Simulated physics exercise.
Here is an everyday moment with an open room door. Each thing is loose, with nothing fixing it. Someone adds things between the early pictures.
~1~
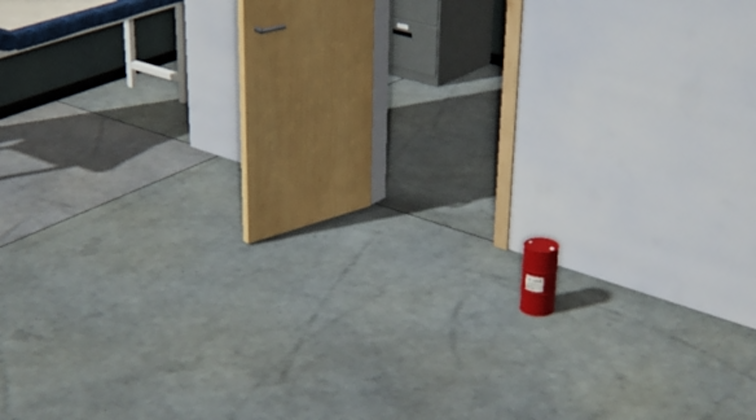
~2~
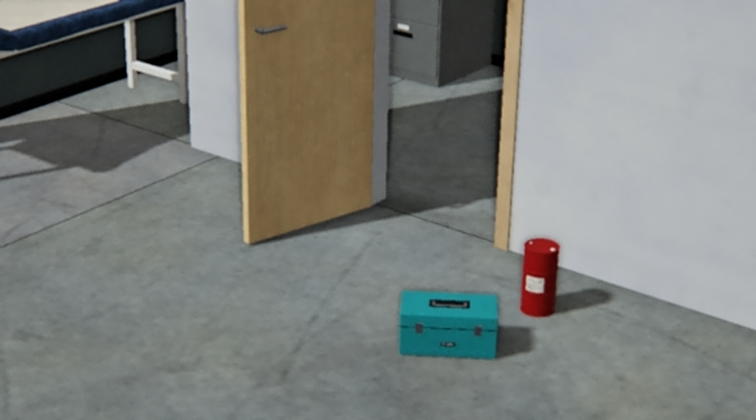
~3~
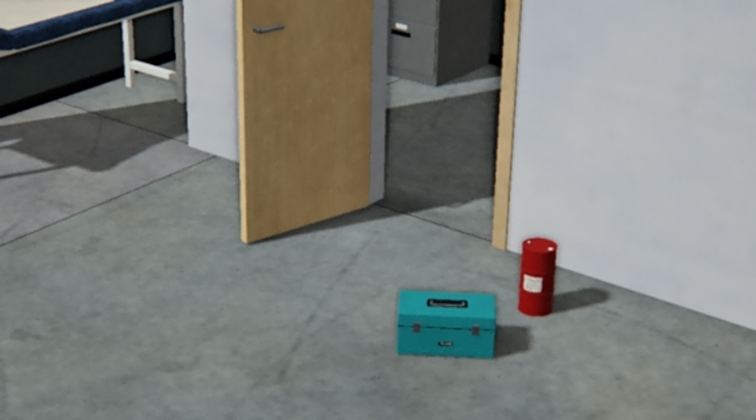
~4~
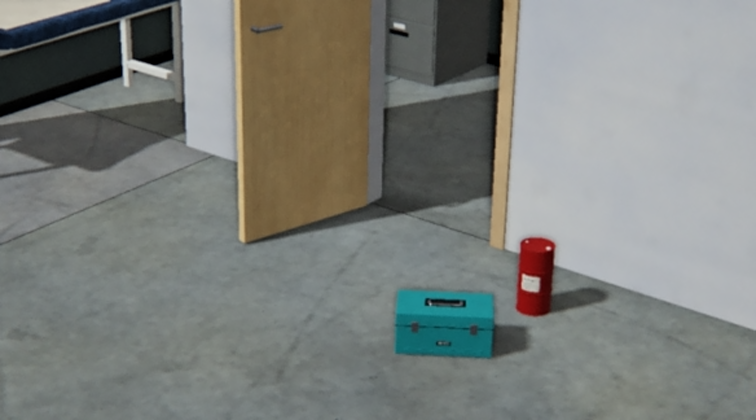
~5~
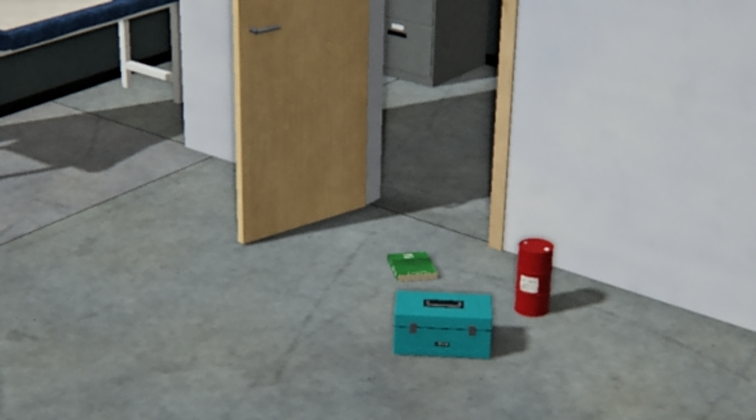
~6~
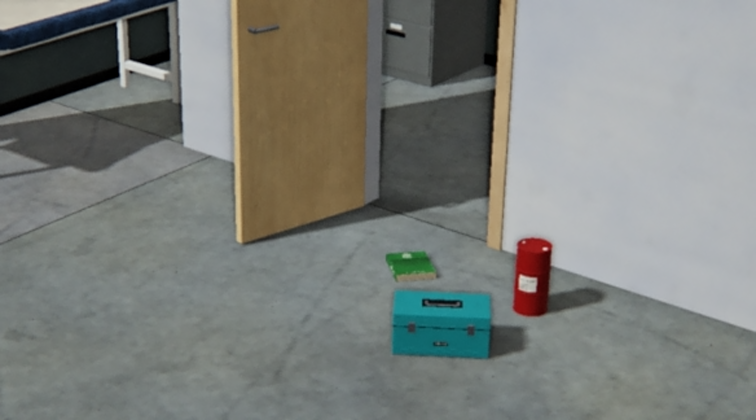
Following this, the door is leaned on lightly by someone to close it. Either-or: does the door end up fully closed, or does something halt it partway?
The door ends up fully closed.
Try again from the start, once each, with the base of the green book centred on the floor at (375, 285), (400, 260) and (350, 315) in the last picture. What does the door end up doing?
The door finishes its swing the first time, is obstructed the second time and finishes its swing the third time.
Then, 1.40 s later than the last frame, door 71° open.
Then, 2.40 s later than the last frame, door 37° open; green book moved a little near (430, 266).
Then, 3.10 s later than the last frame, door 19° open; green book moved about its own width near (471, 264).
When it is over, door 0° open; moved from the start, green book; the other 2 as before. End places, in pixels of the last picture, green book near (479, 265).
